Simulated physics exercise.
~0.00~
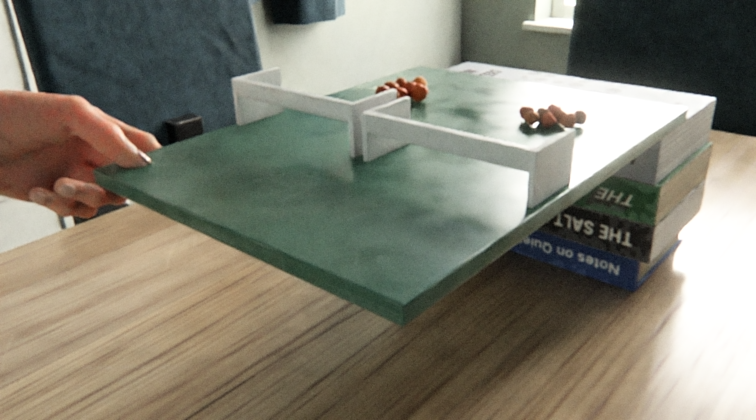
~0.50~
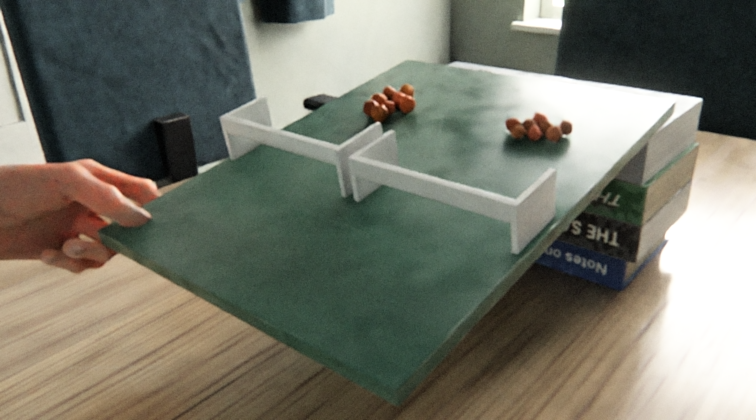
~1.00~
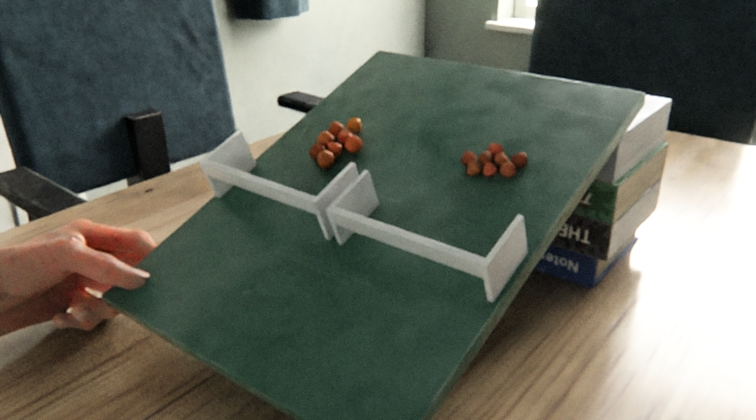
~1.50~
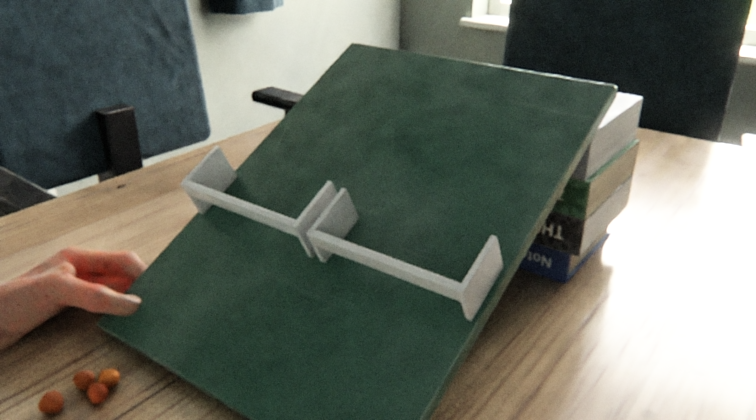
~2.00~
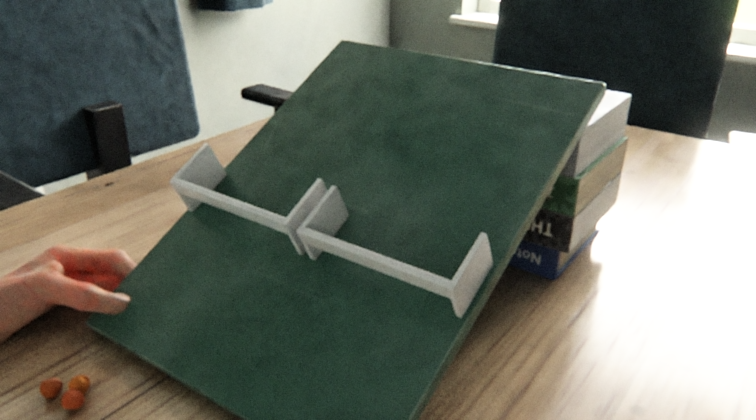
A dark green board with two small piles of reddish-brown, nut-like pieces slants across a wooden table, seen from slightly above, its far end on stacked books at right and its near left corner in a hand. White barriers with upright ends cross it below each pile, and blue chairs stand behind. The hand lowers its end and the slope steepens, while the piles shift only a little toward the barriers. Then both piles leave the upper board, passing their barriers. Finally the board rests as a steep ramp, empty, with a few orange-brown pieces on the table at lower left beside the hand.
